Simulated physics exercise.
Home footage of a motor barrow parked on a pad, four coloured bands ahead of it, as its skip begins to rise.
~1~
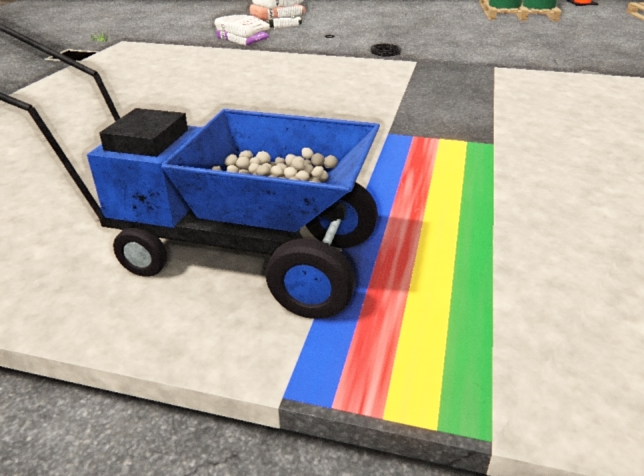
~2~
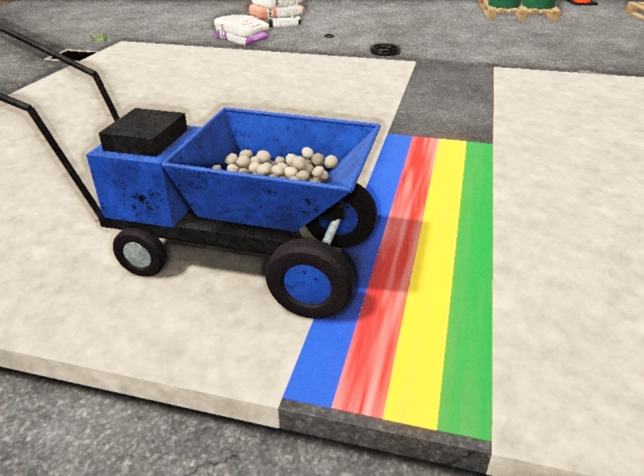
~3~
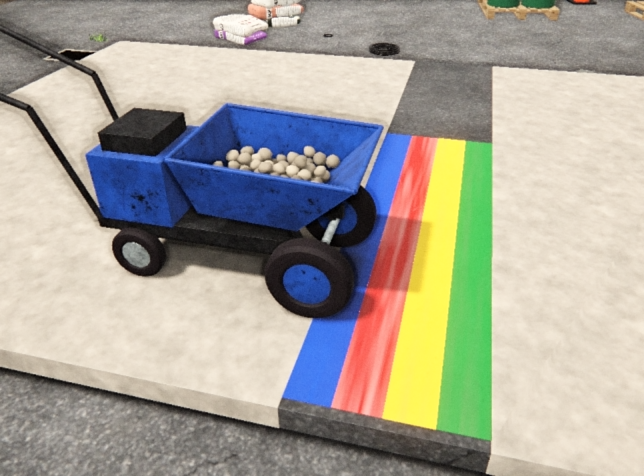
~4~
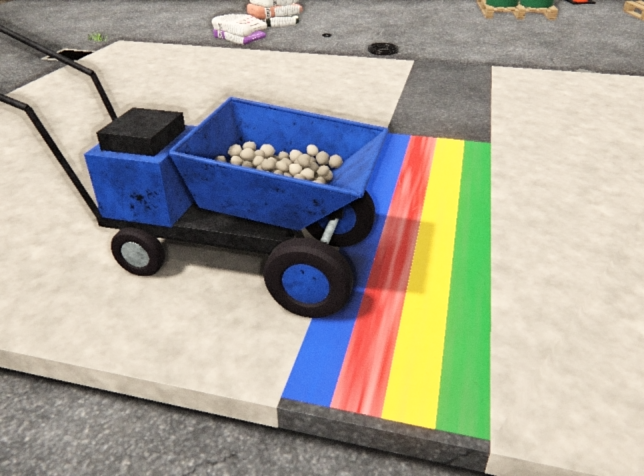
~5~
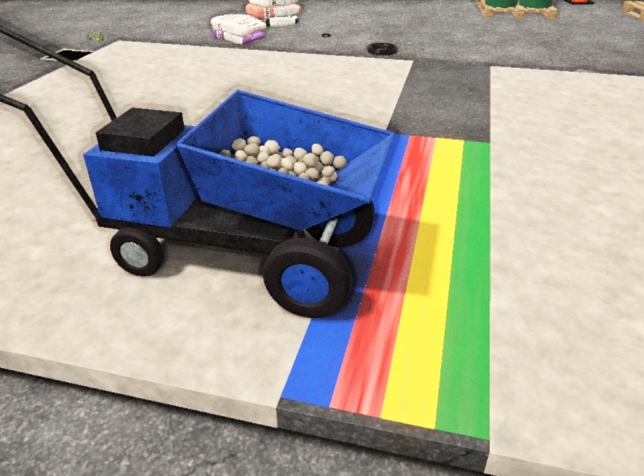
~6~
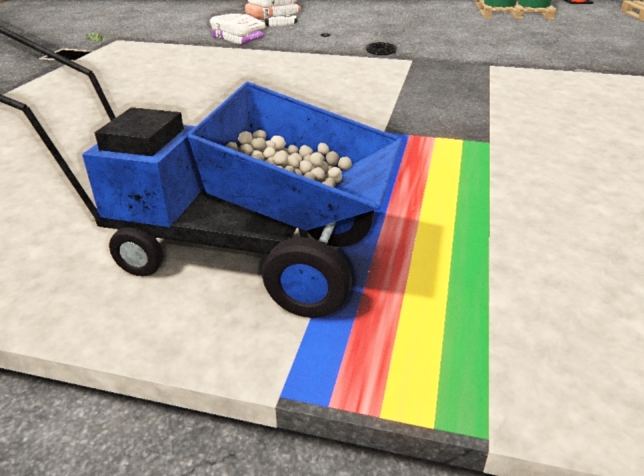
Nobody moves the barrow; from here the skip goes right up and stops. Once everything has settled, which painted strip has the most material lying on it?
Most of it lies on the green strip.
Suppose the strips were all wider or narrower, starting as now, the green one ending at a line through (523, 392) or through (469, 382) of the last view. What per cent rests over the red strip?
Shares: Near 0 %; near 0 %.
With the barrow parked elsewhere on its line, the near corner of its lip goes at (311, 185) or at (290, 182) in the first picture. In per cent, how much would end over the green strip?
Close to 30 in a hundred, and close to 20 in a hundred.
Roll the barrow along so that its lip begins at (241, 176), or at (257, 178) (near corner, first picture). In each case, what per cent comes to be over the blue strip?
That works out to 30 per cent for the first position and 10 per cent for the second.
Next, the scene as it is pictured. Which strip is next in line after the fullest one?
I'd say the yellow one.
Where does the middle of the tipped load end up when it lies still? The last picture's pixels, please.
Somewhere around (470, 294) in the last picture.
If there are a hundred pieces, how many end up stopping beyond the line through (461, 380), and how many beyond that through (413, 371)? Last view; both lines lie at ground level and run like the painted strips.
Estimate: 50 %, then 100 %.
Soon, skip tipped steeply; all in the skip.
A while on, skip tipped right over; nearly all in the skip; a stray few over the yellow strip; a stray few over the green strip.
Towards the end, skip tipped right over; a small part in the skip; about a quarter over the yellow strip; about half over the green strip; about a quarter off the paint.
Finally, skip tipped right over; a stray few in the skip; none over the blue strip; none over the red strip; about a quarter over the yellow strip; about half over the green strip; about a quarter off the paint.
